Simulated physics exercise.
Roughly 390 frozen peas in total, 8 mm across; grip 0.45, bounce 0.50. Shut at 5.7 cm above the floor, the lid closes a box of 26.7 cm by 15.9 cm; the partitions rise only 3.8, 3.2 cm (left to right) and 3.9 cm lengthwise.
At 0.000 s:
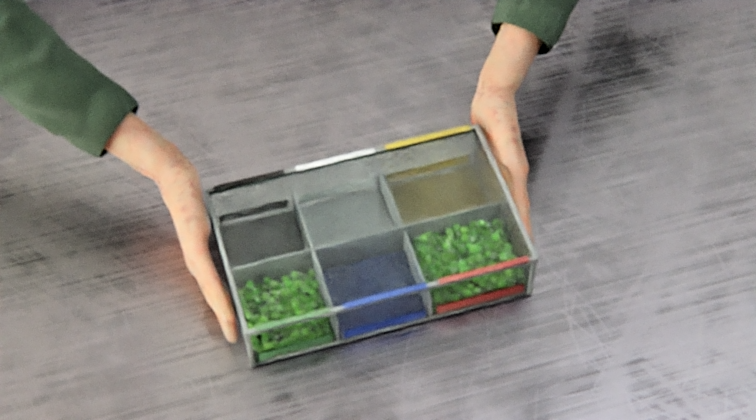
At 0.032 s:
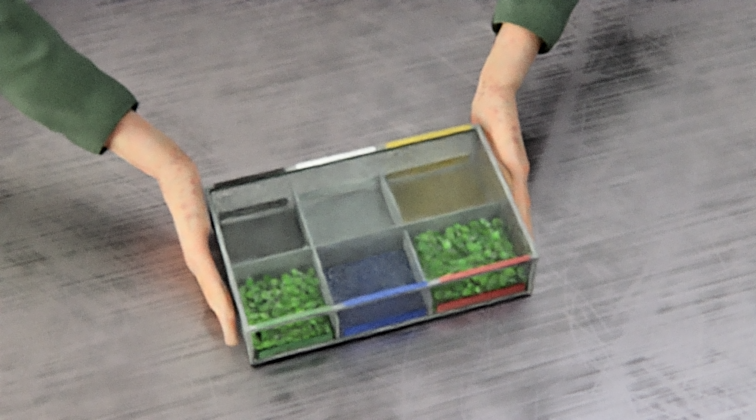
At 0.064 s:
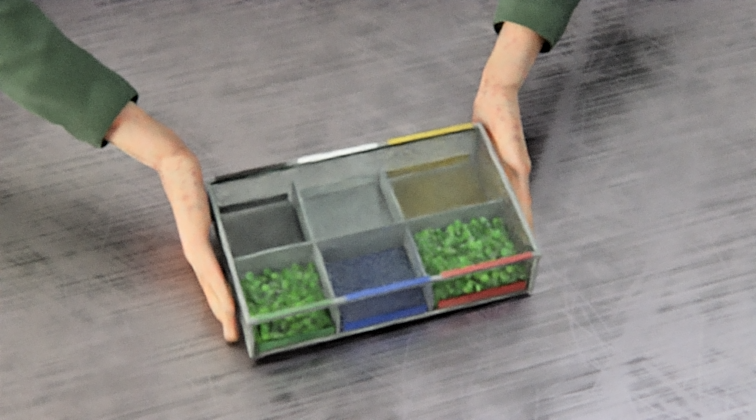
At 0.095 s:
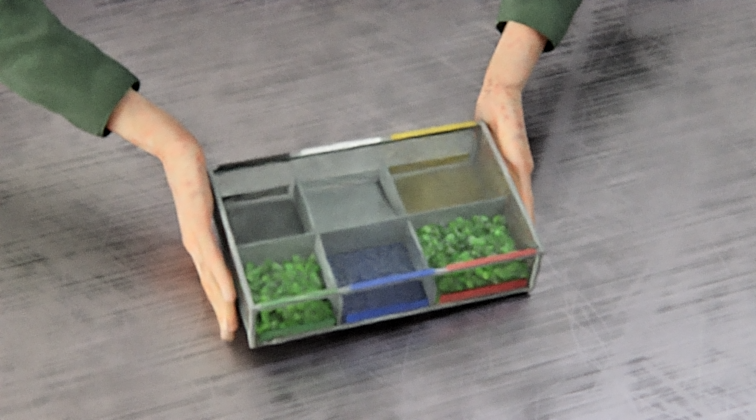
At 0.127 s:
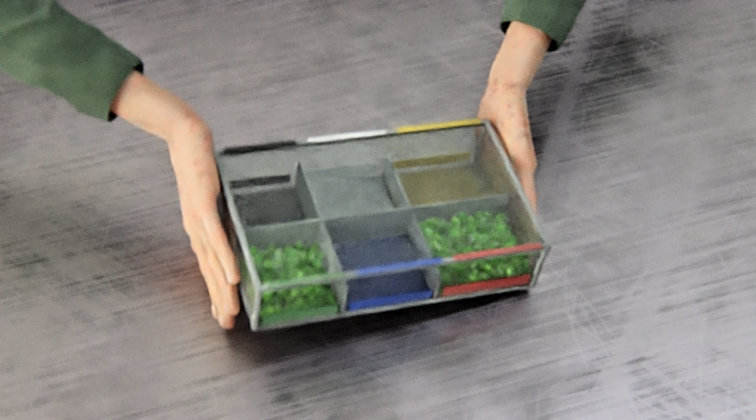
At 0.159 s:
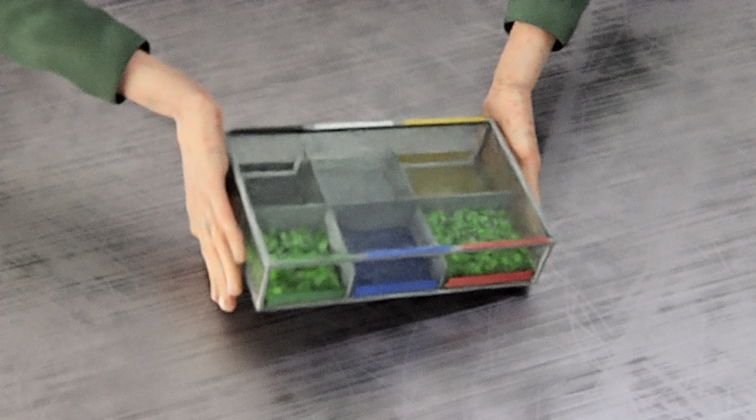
Two hands in green sleeves hold a clear-lidded, six-compartment box over a scratched grey surface, bright green pieces filling its front left and front right sections. At first the box barely shifts, then the hands tilt it gradually, its front edge rising slightly, while the green pieces stay in their two compartments.
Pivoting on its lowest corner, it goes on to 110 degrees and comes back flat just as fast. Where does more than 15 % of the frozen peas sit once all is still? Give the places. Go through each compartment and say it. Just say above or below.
One by one: Red: Succeeds; blue: Fails; green: Fails; yellow: Succeeds; white: Fails; black: Fails.
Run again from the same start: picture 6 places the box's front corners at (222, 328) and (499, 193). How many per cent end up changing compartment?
That gives some 70 per cent.
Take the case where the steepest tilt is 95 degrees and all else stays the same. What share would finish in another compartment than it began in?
Roughly 35 %.
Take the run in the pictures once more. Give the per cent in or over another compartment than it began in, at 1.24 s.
Roughly 40 %.
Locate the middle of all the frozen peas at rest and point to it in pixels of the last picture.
In the last view, approximately (478, 243).
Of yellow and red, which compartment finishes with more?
That would be the red compartment.
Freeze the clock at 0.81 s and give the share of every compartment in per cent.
Red 60 %, blue 10 %, green 20 %, yellow 5 %, white 5 %, black 0 %.
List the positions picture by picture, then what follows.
The first frame shows box tilt 0 degrees, front corners at (248, 331) and (533, 257); red 65 %, green 35 %.
The second frame shows box tilt 1 degrees, front corners at (249, 328) and (534, 256).
The third frame shows box tilt 3 degrees, front corners at (251, 320) and (536, 254).
The fourth frame shows box tilt 6 degrees, front corners at (254, 307) and (540, 250), lowest corner right back.
The fifth frame shows box tilt 11 degrees, front corners at (261, 287) and (545, 245), lowest corner right back.
The sixth frame shows box tilt 16 degrees, front corners at (270, 263) and (551, 240), lowest corner right back; red 65 %, green 35 %. The box's pace is about 160 degrees a second.
Then, at 0.81 s, tilt 110 degrees; red 60 %, blue 10 %, green 20 %, yellow 5 %, white 5 %.
Then, at 1.24 s, tilt 48 degrees; red 65 %, blue 5 %, yellow 30 %.
After 1.75 s, tilt 0 degrees; red 65 %, blue 5 %, yellow 30 %.
At rest (2.4 s), red 65 %, blue 5 %, green 0 %, yellow 30 %, white 0 %, black 0 %.
